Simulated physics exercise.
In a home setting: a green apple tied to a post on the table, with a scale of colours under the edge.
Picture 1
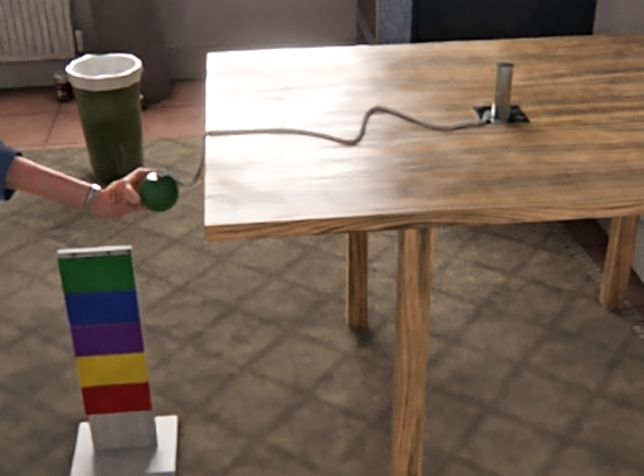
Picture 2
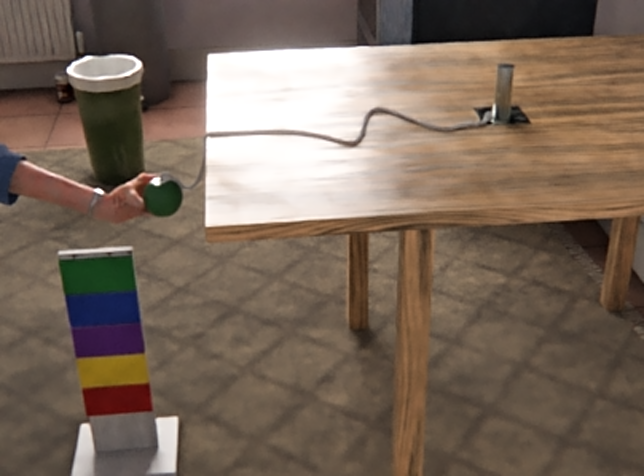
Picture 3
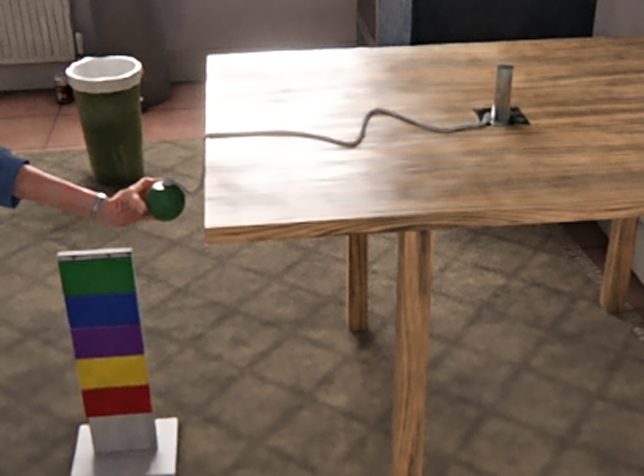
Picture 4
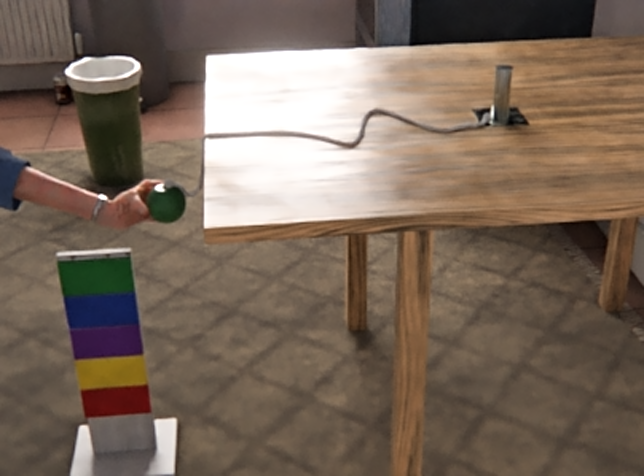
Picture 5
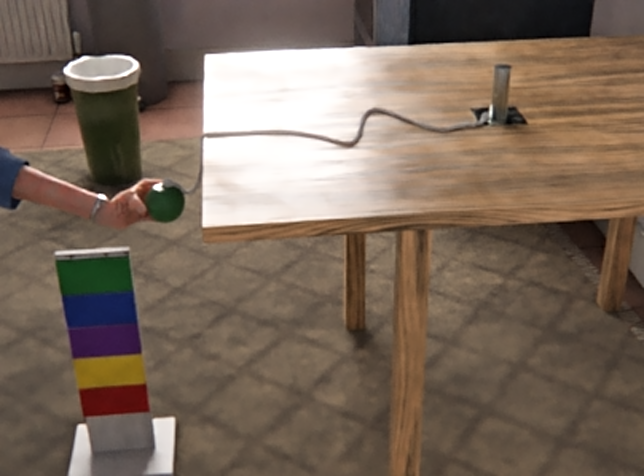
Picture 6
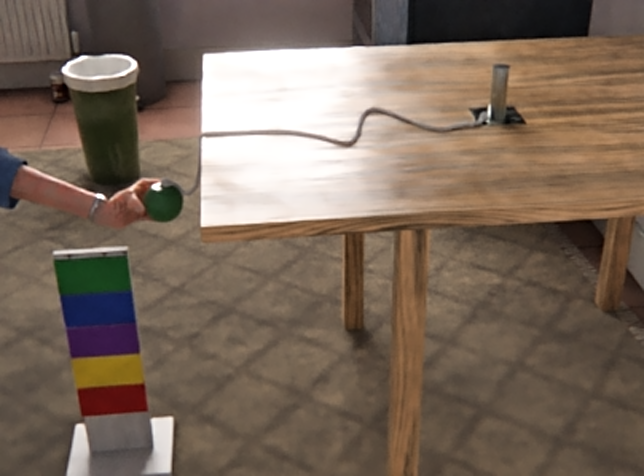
A green ball, held in a hand at the left and tied by a slack cord to a post on the wooden table, barely shifted beside the table edge, above a striped colour scale.
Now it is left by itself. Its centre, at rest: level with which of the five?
Purple.
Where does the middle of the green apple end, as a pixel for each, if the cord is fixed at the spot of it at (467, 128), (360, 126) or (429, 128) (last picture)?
In that order: (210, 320), (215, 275) and (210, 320).
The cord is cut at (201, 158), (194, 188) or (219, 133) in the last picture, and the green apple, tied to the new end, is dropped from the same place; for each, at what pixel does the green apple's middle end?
Try by try: (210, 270), (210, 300) and (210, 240).
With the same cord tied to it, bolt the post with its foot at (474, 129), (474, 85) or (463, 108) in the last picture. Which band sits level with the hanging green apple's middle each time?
Result 1: Yellow. Result 2: Purple. Result 3: Yellow.
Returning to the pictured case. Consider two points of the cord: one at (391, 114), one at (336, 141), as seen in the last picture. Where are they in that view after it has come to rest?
At (358, 125), then (231, 135).
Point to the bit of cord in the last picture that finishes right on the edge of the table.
It's the bit near (314, 135).
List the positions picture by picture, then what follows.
In the first picture, green apple (159, 192); green (97, 276); blue (102, 308); purple (107, 340); yellow (112, 371); red (117, 400).
In the second picture, green apple (163, 197); cord through (465, 125) (396, 114) (364, 132) (299, 132) (207, 140).
In the third picture, green apple (165, 201).
In the fourth picture, green apple (166, 203); cord through (464, 126) (394, 115) (362, 133) (298, 134) (206, 141).
In the fifth picture, green apple (165, 203).
In the sixth picture, green apple (164, 202); cord through (461, 125) (391, 114) (359, 132) (295, 132) (203, 140).
Soon after, apple near (195, 320); level with purple.
Then, apple near (241, 319); level with purple.
Further on, apple near (217, 331); level with purple.
At rest, apple near (213, 331); level with purple. The purple one.
